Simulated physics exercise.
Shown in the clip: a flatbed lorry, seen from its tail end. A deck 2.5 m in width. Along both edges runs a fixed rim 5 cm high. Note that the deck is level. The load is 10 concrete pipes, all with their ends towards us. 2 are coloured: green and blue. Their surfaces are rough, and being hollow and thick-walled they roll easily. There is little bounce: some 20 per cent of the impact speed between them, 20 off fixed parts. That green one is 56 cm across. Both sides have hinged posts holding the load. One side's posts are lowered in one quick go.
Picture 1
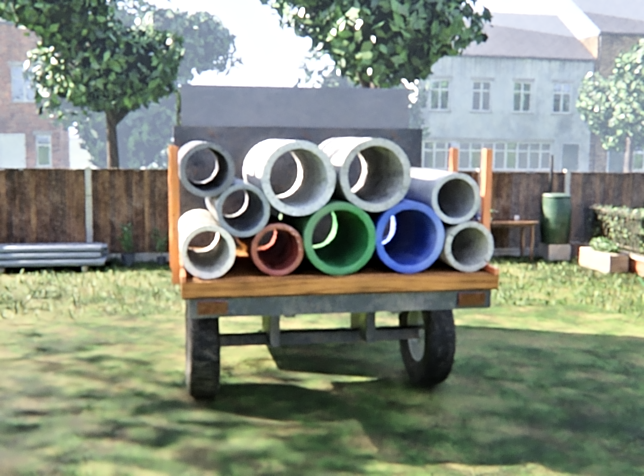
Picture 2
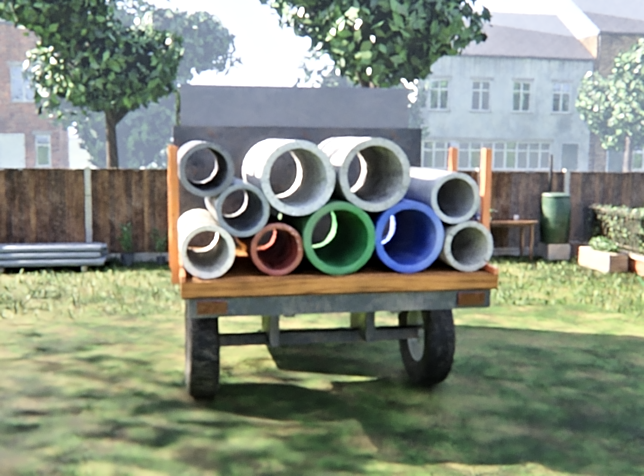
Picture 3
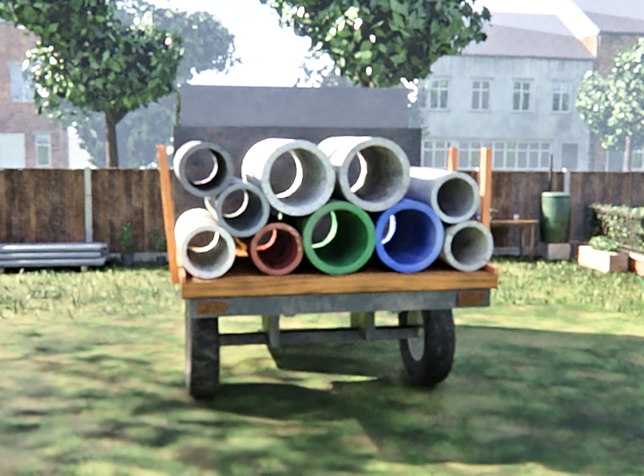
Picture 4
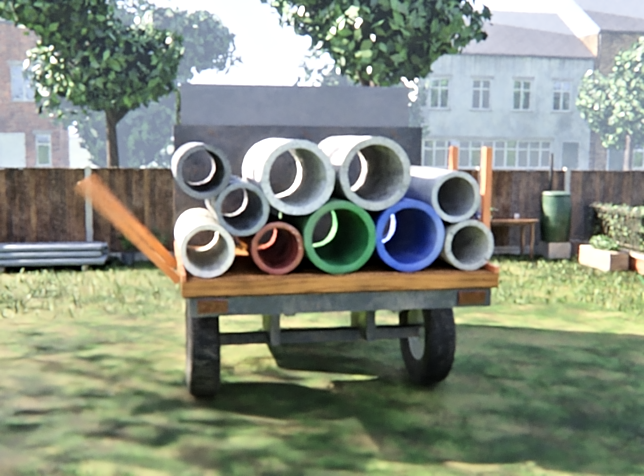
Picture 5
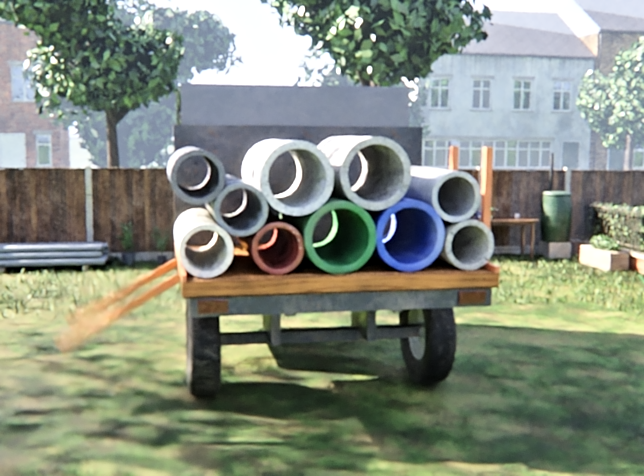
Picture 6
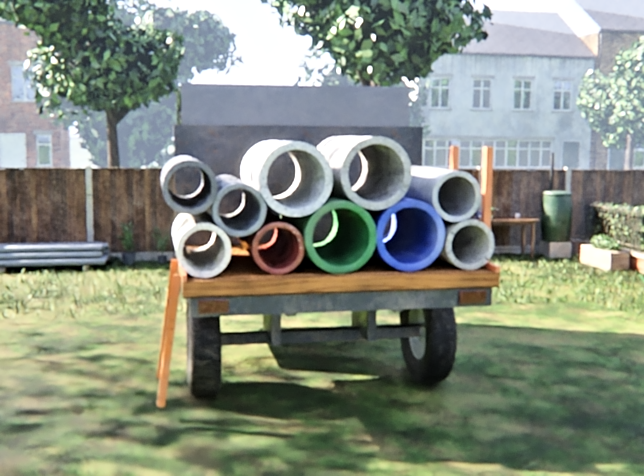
A flatbed loaded with pipes stands still as its left posts swing outward and down.
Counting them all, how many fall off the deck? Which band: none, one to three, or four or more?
Band: One to three.
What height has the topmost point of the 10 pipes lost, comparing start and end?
0 cm.
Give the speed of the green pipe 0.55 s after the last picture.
Speed approx. 0.0 m/s.
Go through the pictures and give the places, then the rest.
The first frame shows green (340, 239), blue (410, 238); sides still shut; the deck is level; 5 of the 10 make up the bottom layer.
The second frame shows green (339, 239), blue (410, 237); sides still shut.
The third frame shows green (339, 238), blue (410, 237); left posts out by 5°, tip at (162, 152).
The fourth frame shows green (340, 237), blue (410, 236); left posts out by 45°, tip at (84, 186).
The fifth frame shows green (340, 237), blue (410, 236); left posts out by 120°, tip at (64, 343).
The sixth frame shows green (341, 237), blue (411, 236); left posts out by 170°, tip at (161, 399).
Another 0.6 s on from the last picture, green is on the deck, 120 cm from the left edge; blue is on the deck, 70 cm from the right edge; 1 off so far.
In the end (4.1 s after the last picture), green is on the deck, 120 cm from the left edge; blue is on the deck, 70 cm from the right edge; 1 off so far.
